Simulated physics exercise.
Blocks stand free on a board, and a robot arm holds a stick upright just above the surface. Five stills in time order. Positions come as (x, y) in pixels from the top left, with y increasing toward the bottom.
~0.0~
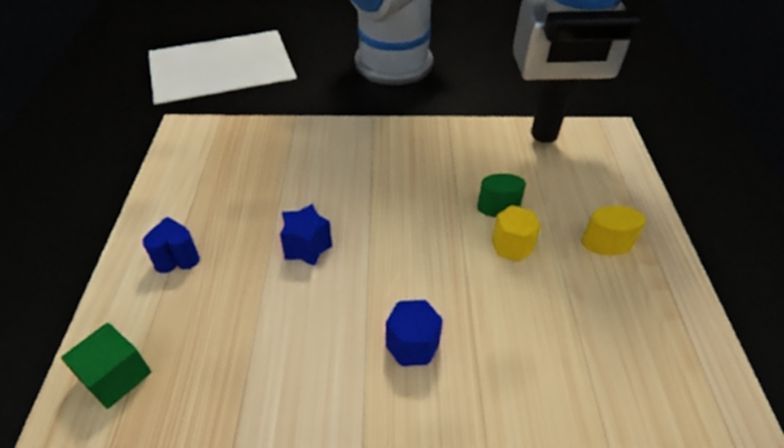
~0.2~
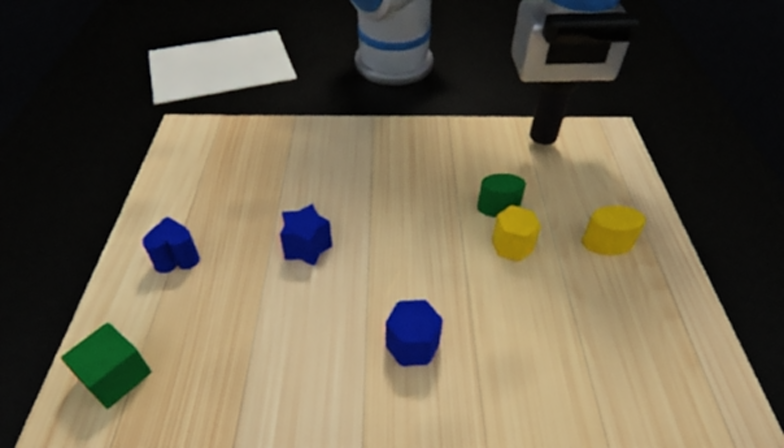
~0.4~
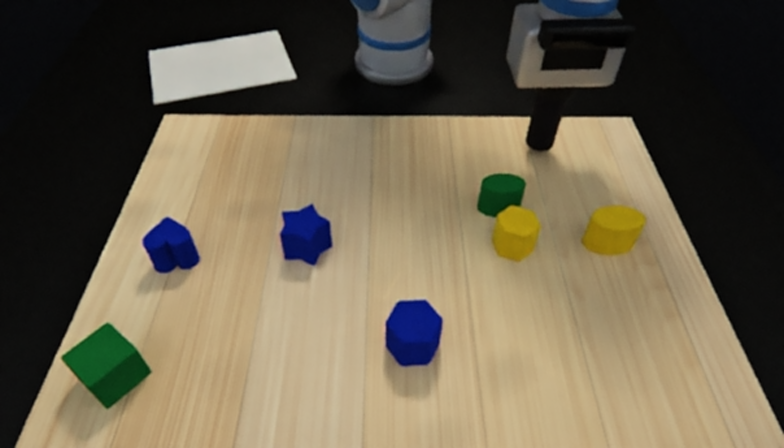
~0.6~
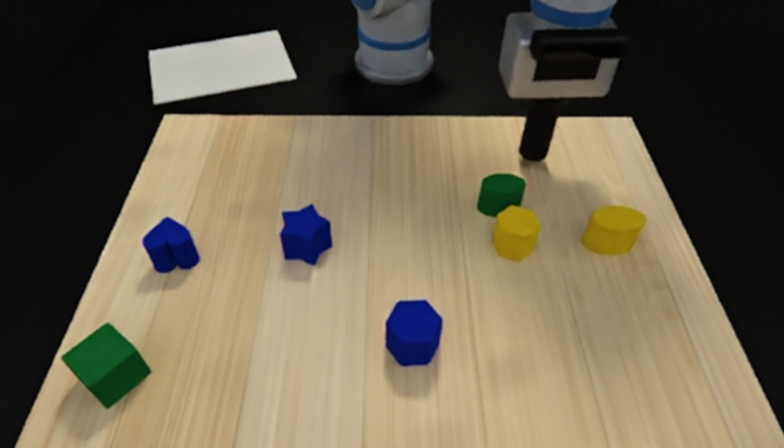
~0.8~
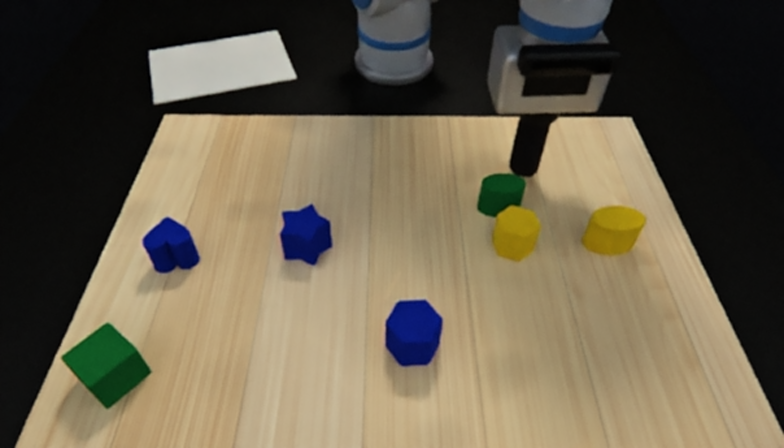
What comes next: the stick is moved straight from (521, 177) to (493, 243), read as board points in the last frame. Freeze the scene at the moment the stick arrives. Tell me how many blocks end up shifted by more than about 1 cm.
2 blocks.
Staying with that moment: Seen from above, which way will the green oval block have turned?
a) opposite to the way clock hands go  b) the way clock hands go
b.
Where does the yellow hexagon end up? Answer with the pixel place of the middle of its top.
It should be at about (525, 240).
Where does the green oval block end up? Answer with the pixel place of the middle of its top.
When the path ends, it will be at (467, 210).
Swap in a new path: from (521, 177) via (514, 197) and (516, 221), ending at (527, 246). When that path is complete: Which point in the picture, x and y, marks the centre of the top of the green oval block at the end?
The middle of its upper face should be somewhere near (489, 196).
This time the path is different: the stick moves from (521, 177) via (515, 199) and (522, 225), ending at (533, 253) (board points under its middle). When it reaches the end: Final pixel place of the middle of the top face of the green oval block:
My estimate: (494, 195).
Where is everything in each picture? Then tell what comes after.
The first picture shows tip of the stick (544, 135), middles of tops, green oval block (504, 182), yellow hexagon (519, 220).
The second picture shows stick (543, 137), nothing pushed.
The third picture shows stick (539, 142), nothing pushed.
The fourth picture shows stick (533, 153), nothing pushed.
The fifth picture shows stick (523, 167), green oval block (504, 182), yellow hexagon (519, 220).
On the path given first. One third of the way, stick (514, 188); green oval block (498, 187).
Two thirds of the way, stick (505, 209); green oval block (480, 201), turned 60° clockwise.
At the end, stick (495, 233); green oval block (467, 210), turned 110° clockwise; yellow hexagon (525, 240), turned 50° anticlockwise.
